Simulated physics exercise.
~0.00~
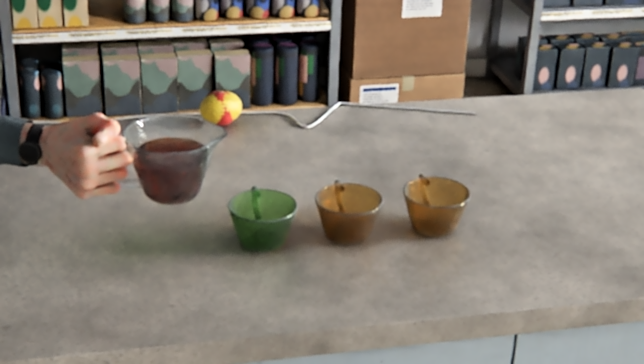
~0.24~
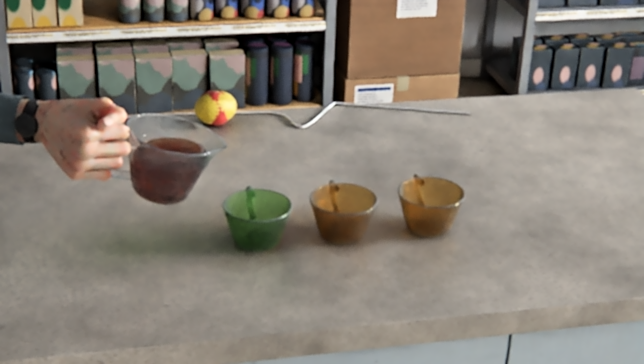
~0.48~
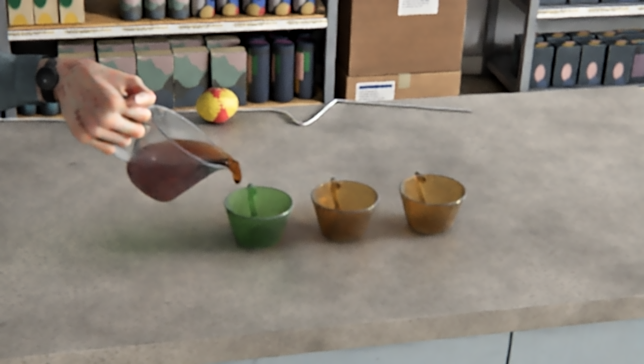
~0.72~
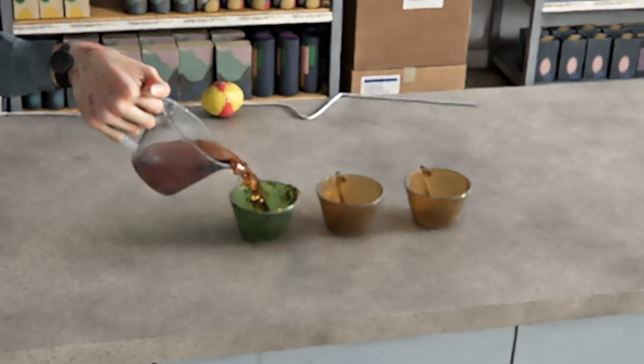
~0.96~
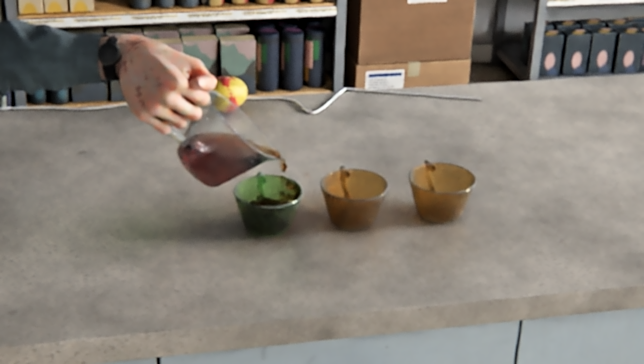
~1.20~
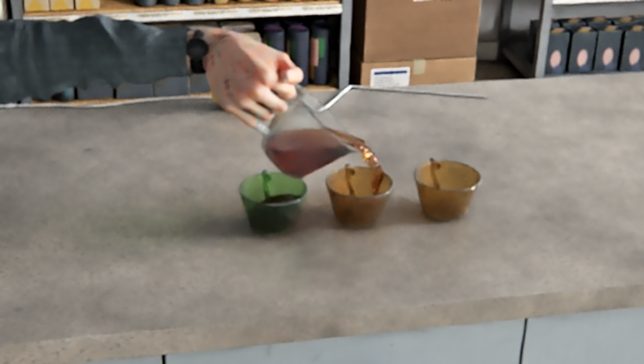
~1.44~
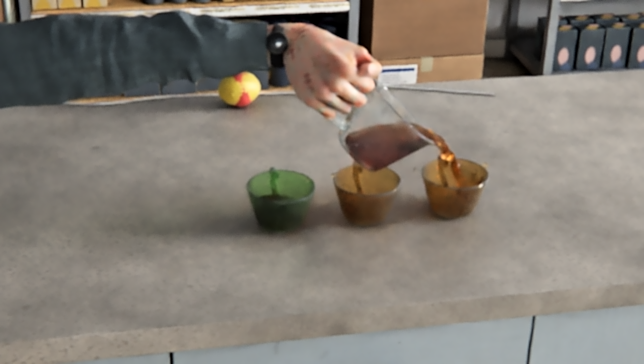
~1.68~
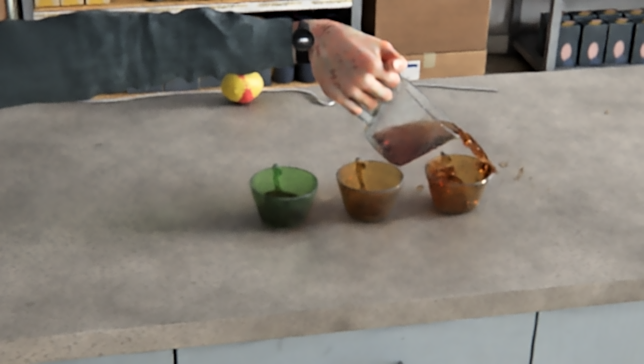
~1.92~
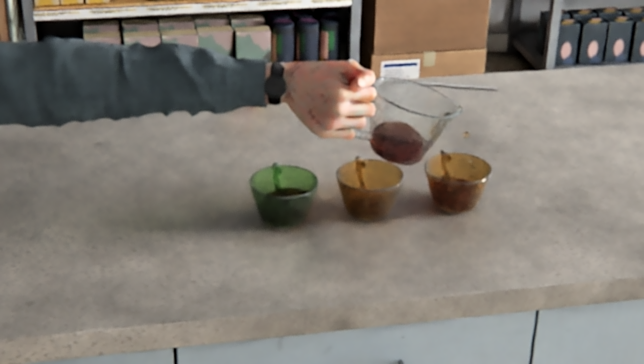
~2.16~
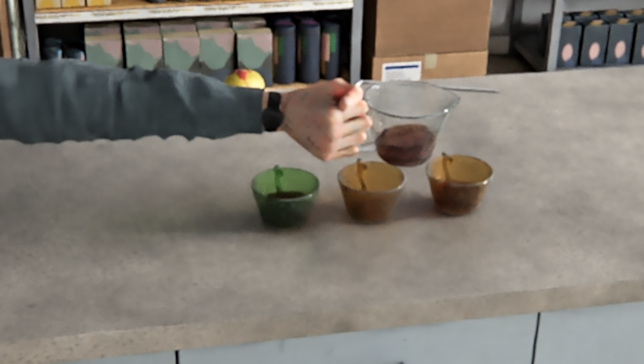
Hand tilting a flared glass jug, pouring tea into a green teacup and two amber ones rightwards, then righting it above them.
